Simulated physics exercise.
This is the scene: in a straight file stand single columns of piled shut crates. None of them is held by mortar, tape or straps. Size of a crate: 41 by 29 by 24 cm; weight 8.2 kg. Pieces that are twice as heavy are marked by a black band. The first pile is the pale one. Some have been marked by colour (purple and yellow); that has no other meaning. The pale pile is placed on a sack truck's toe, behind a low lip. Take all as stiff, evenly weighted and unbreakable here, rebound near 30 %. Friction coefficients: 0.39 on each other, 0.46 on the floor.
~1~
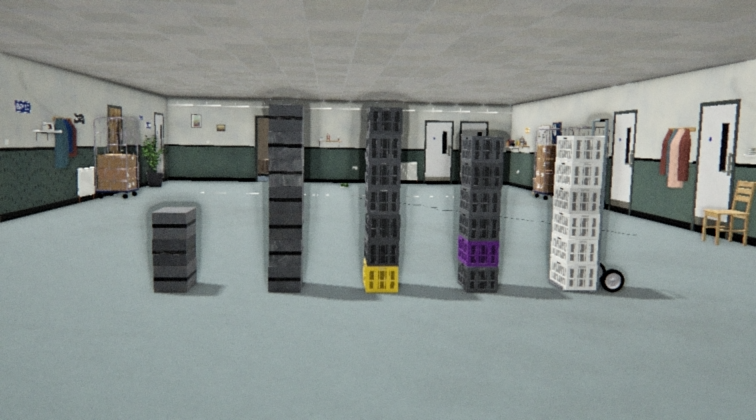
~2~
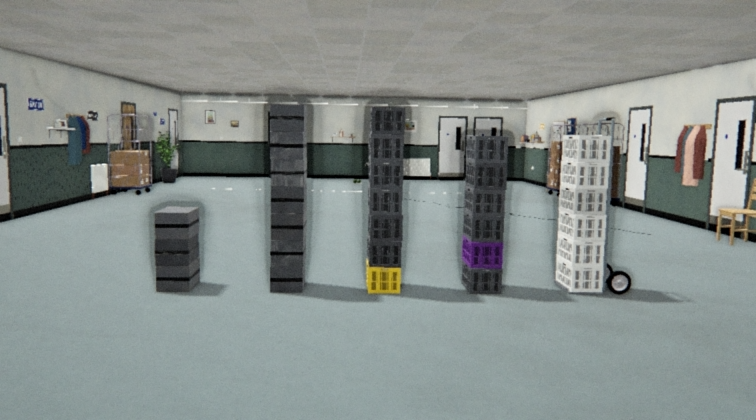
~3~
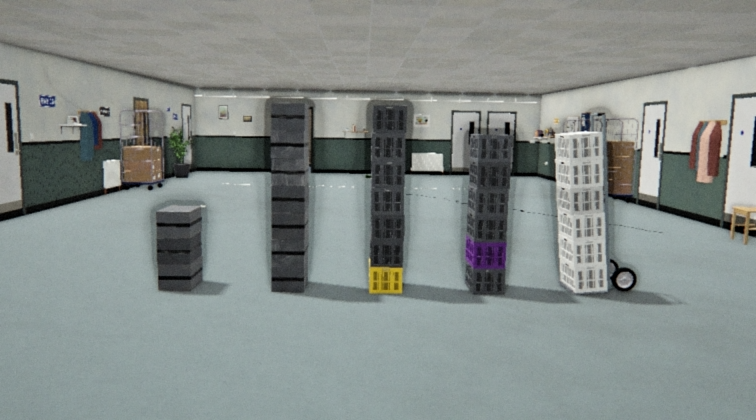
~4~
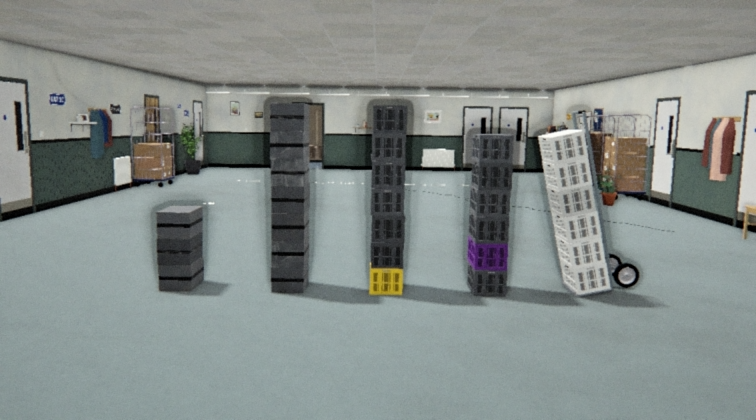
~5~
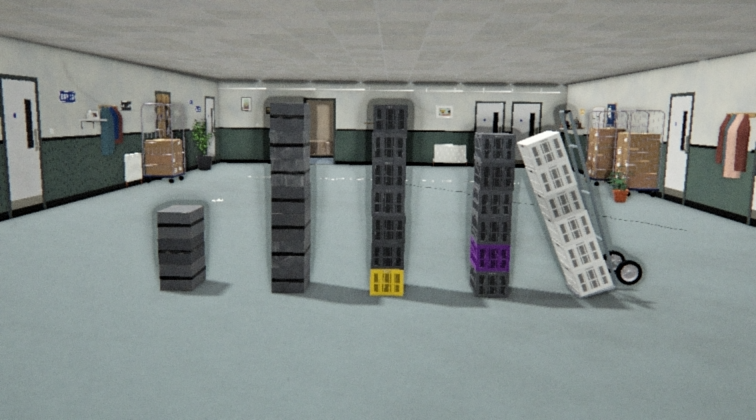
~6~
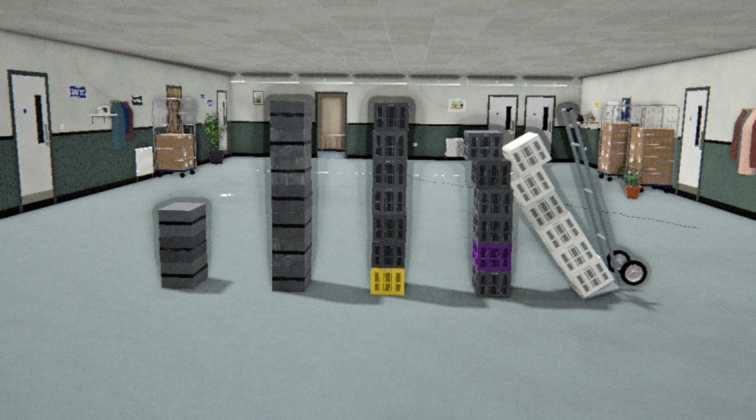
The white crate stack leans left off its hand truck until it meets the neighboring stack.
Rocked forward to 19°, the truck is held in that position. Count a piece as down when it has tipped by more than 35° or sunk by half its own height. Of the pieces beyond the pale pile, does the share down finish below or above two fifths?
It finishes above two fifths.
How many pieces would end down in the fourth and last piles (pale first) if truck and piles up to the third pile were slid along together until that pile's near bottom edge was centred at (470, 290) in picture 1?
Pile by pile, fourth 0 and last 0.
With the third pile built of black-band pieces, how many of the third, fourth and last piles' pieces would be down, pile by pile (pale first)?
Count down, pile by pile - third 7, fourth 6, last 2.
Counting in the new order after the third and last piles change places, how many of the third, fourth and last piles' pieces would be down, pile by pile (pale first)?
Down per pile: Third 1, fourth 0, last 0.
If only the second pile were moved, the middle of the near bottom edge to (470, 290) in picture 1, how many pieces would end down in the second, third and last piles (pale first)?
Per pile - second: 5, third: 7, last: 2.
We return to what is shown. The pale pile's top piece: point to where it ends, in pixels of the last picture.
Look for the top piece around pixel (433, 243).
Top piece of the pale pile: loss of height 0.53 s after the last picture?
The top piece is some 40 centimetres lower than at the start.
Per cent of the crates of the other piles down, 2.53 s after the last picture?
80 percent by then.
Then, 0.53 s later than the last frame, 6 of the pale pile down; none of the 23 other crates down, 7 disturbed; purple crate tilted 24°.
Then, 1.47 s later than the last frame, 6 of the pale pile down; 9 of the 23 other crates down; purple crate on its side; yellow crate moved 27 mm.
Then, 2.53 s later than the last frame, 6 of the pale pile down; 18 of the 23 other crates down; purple crate on its side.
When it is over, 6 of the pale pile down; 20 of the 23 other crates down; purple crate on its side; yellow crate unmoved. That is 87 per cent. In pixels of the last frame, middles, purple crate near (445, 275), yellow crate near (387, 275).
